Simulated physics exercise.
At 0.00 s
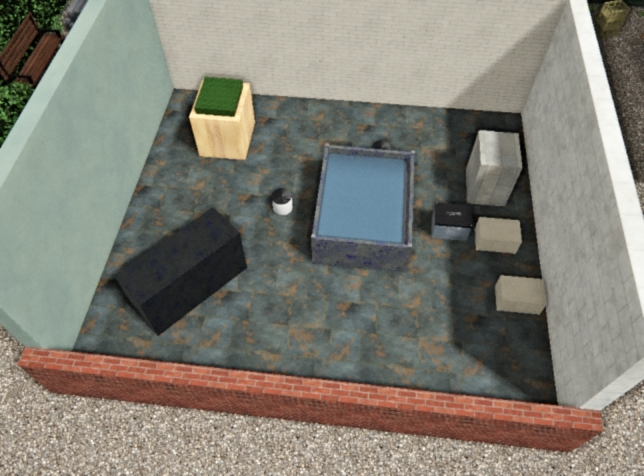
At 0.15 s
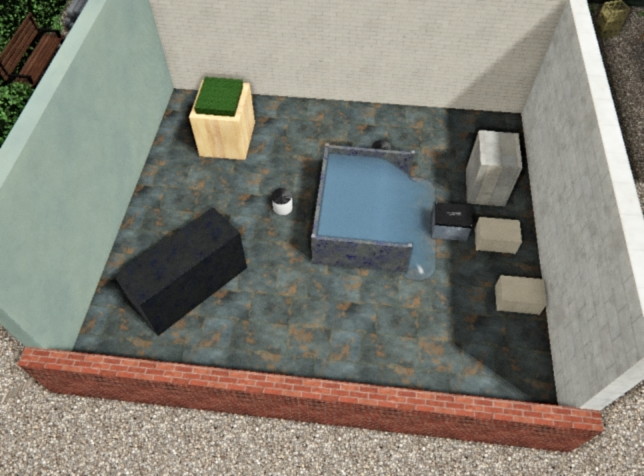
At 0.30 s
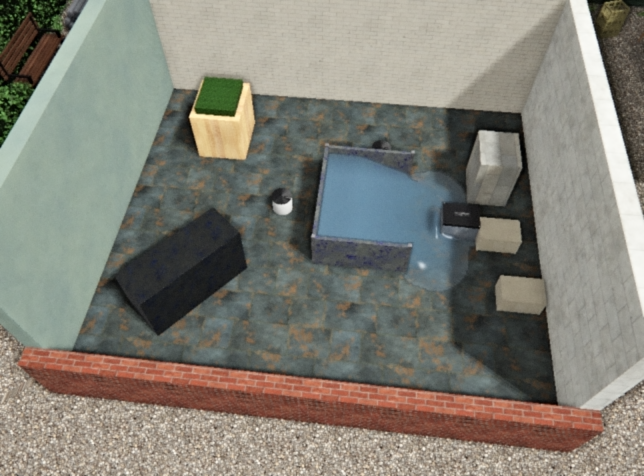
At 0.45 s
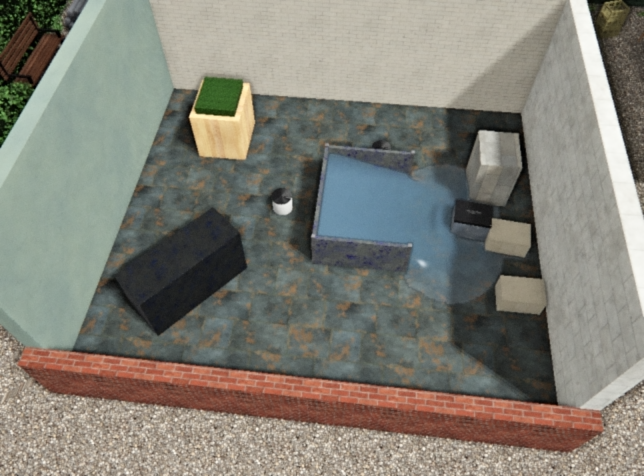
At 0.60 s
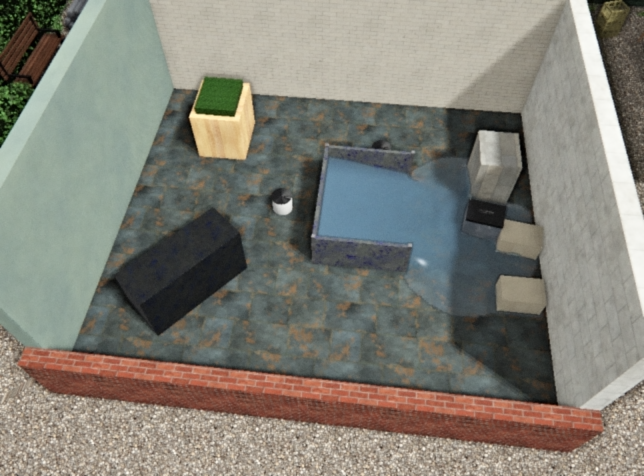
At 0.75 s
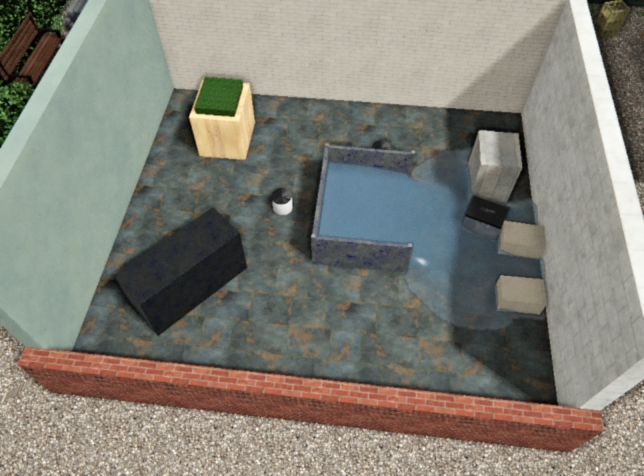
A walled back court with a mottled blue-grey floor and a low red brick wall in front is seen from above by a still camera. An open blue-grey tank of water stands near the middle, with a black block and a grass-topped wooden box to the left and a dark chest and pale blocks to the right. The tank's right side opens, water spreads rightward across the floor, and the chest and nearest beige crate slide right.
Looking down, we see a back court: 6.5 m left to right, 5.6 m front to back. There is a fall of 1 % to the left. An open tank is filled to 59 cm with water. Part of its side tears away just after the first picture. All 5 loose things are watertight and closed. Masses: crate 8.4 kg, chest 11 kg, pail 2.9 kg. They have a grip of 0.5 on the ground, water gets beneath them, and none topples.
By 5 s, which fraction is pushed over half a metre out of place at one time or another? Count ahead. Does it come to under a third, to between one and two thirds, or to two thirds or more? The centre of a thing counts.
Between one and two thirds.
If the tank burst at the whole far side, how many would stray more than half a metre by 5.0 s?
In that case the number is 3.
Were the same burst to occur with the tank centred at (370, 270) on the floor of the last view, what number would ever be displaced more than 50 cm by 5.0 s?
Then the count would be 4.
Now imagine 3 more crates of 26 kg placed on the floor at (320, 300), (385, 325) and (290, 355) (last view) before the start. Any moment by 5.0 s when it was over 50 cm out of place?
Each in turn ends up within the limit, within the limit, within the limit.
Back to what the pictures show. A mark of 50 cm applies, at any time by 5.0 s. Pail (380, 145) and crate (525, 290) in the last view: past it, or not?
Well, one then the other: A smaller shift, then a bigger shift.
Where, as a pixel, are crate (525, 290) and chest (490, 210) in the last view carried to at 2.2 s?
Around (501, 382) and (528, 197).
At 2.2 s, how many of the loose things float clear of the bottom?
That would be 3 of them.
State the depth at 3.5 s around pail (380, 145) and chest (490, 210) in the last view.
I'd estimate 0 cm for the first and 8 cm for the second.
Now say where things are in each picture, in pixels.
In the first picture, a chest at (454, 214), on the bottom; a crate at (500, 229) rests on the ground; water covers 2.2 m2; 0 of 5 have shifted.
In the second picture, a chest at (454, 214), on the bottom; a crate at (500, 229) rests on the ground; 3.1 m2 under water; 0 of 5 have shifted.
In the third picture, a chest at (462, 215), on the bottom, 12 cm from its start; a crate at (500, 229) rests on the ground; 4.1 m2 under water; 1 of 5 have shifted.
In the fourth picture, a chest at (474, 213), on the bottom, 29 cm from its start; a crate at (511, 232) rests on the ground, 15 cm from its start; water covers 5.2 m2; 2 of 5 have shifted.
In the fifth picture, a chest at (486, 212), on the bottom, 47 cm from its start; a crate at (522, 233) rests on the ground, 32 cm from its start; 6.2 m2 under water; 2 of 5 have shifted.
In the sixth picture, a chest at (488, 211), afloat, 49 cm from its start; a crate at (524, 234) rests on the ground, 34 cm from its start; water covers 7.2 m2; 2 of 5 have shifted.
After 1.1 s 1 of 5 are over 50 cm from their spots; 3 afloat.
After 2.2 s 3 of 5 are over 50 cm from their spots; 3 afloat.
After 3.5 s 3 of 5 are over 50 cm from their spots; 2 afloat.
After 5.0 s 3 of 5 are over 50 cm from their spots, and 3 have been at some point; 2 afloat.
